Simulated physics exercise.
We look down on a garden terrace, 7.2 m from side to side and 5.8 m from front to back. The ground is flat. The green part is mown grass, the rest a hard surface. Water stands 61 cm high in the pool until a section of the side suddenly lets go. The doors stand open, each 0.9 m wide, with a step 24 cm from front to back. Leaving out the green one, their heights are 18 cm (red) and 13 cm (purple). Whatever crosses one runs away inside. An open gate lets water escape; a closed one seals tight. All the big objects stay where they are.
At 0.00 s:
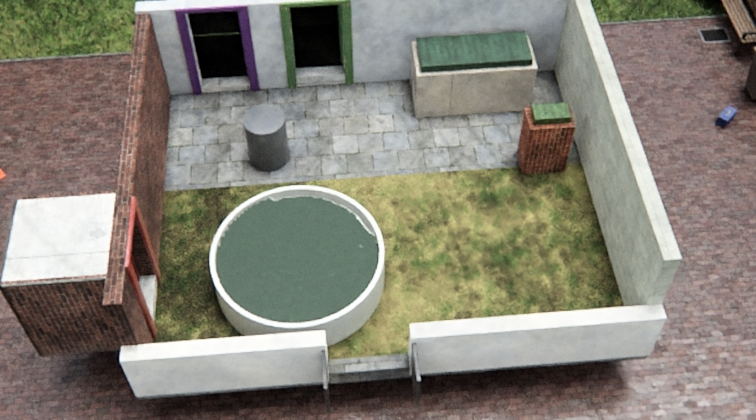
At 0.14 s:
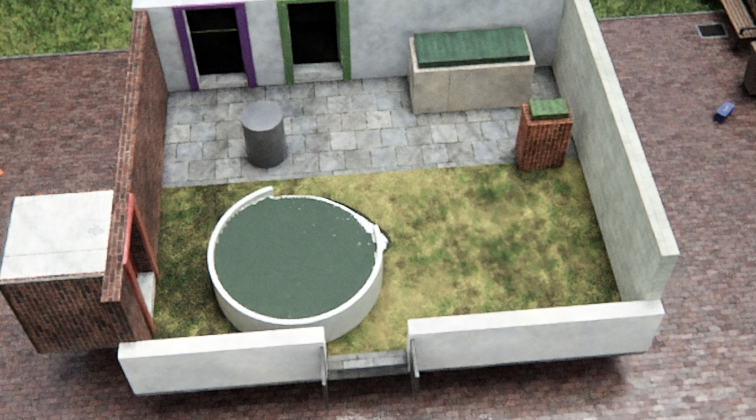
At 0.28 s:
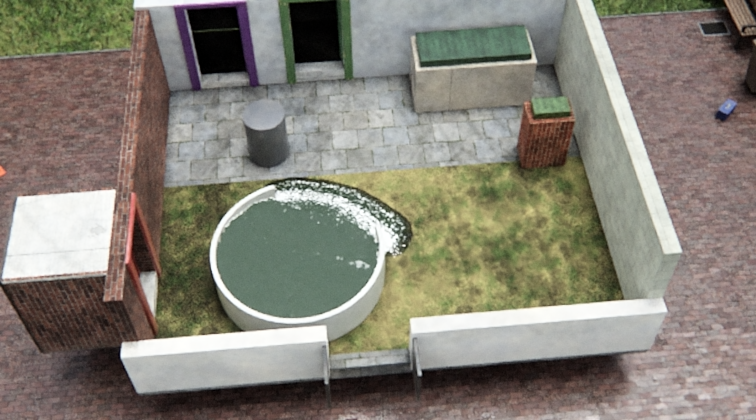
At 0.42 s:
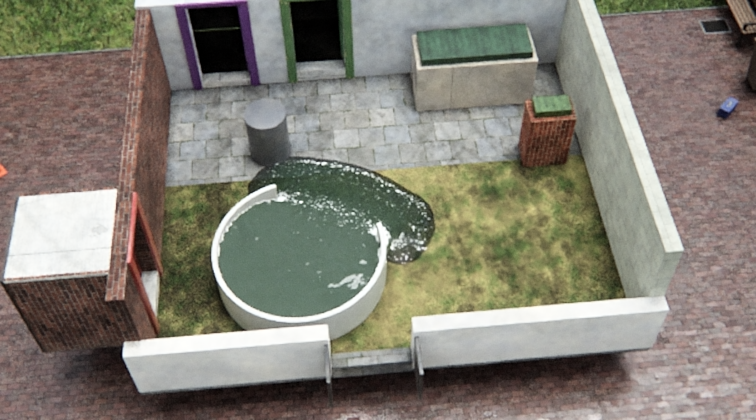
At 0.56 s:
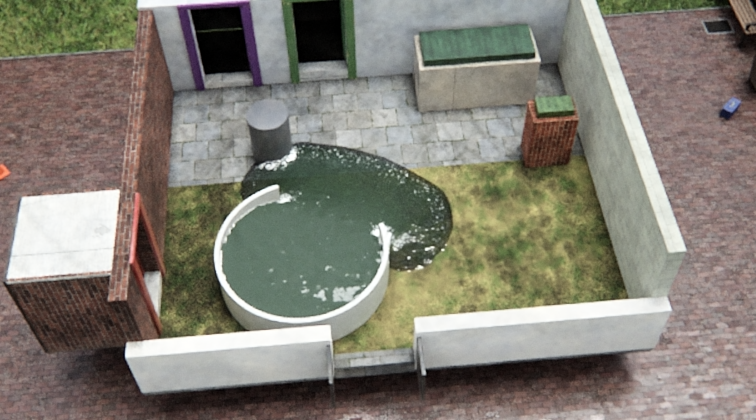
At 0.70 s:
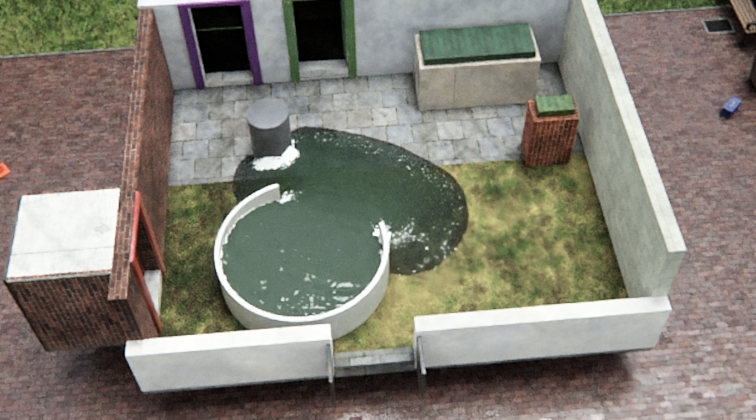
Dark green water in a round white pool sat still until a gap opened in the far side of its wall, then poured out and spread over the grass and onto the paving around a grey cylinder.
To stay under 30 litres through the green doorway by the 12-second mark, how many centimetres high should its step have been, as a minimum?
It would have to be roughly 20 cm high.
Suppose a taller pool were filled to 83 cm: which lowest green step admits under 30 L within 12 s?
About 29 cm.
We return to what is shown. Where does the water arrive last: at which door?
It is the red one.
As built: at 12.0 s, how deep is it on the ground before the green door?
Some 7.0 cm.
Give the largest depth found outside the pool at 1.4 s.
Roughly 26 cm.
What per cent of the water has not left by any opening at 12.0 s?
Roughly 96 in a hundred.
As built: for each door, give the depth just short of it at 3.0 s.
In cm: Green 26, red 0, purple 7.
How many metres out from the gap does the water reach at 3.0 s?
About 5.2 m.
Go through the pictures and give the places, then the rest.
The first picture shows still water, 61 cm deep, in the pool at (298, 255); the green door at (318, 44) is dry.
In the second picture, the front is at a hidden place, 0.3 m from the gap on the far side; 0.4 m2 of floor is wet, 61 cm left at the back.
In the third picture, the gap is on the far side, the front 0.7 m out at (404, 222); the back of the pool holds 61 cm.
In the fourth picture, the gap is on the far side, the front 1.1 m out at (421, 202); the back of the pool holds 61 cm.
In the fifth picture, the front is at (436, 190), 1.4 m from the gap on the far side; 4.6 m2 of floor is wet, 61 cm left at the back.
In the sixth picture, the front is at (311, 130), 1.8 m from the gap on the far side; 6.2 m2 of floor is wet, 59 cm left at the back; 1.3 m in a straight line remain to the green door at (321, 38).
After 1.4 s water covers 40 % of the floor, deepest (26 cm) near (341, 208); 14 cm at the green door, 0 litres in over its 24 cm step.
After 3.0 s water covers 65 % of the floor, deepest (28 cm) near (352, 105); 26 cm at the green door, 5 litres in over its 24 cm step.
After 12.0 s water covers 100 % of the floor, deepest (11 cm) near (243, 360); 7 cm at the green door, 7 litres in over its 24 cm step.
At the green door as built, the water arrived by 1.3 s and peaked near 27 cm at 2.2 s.
With a step of 16.5 cm, 60 litres would have come in within the 12 s; with 22 cm, 15 litres. So under 30 litres takes about 20 cm.
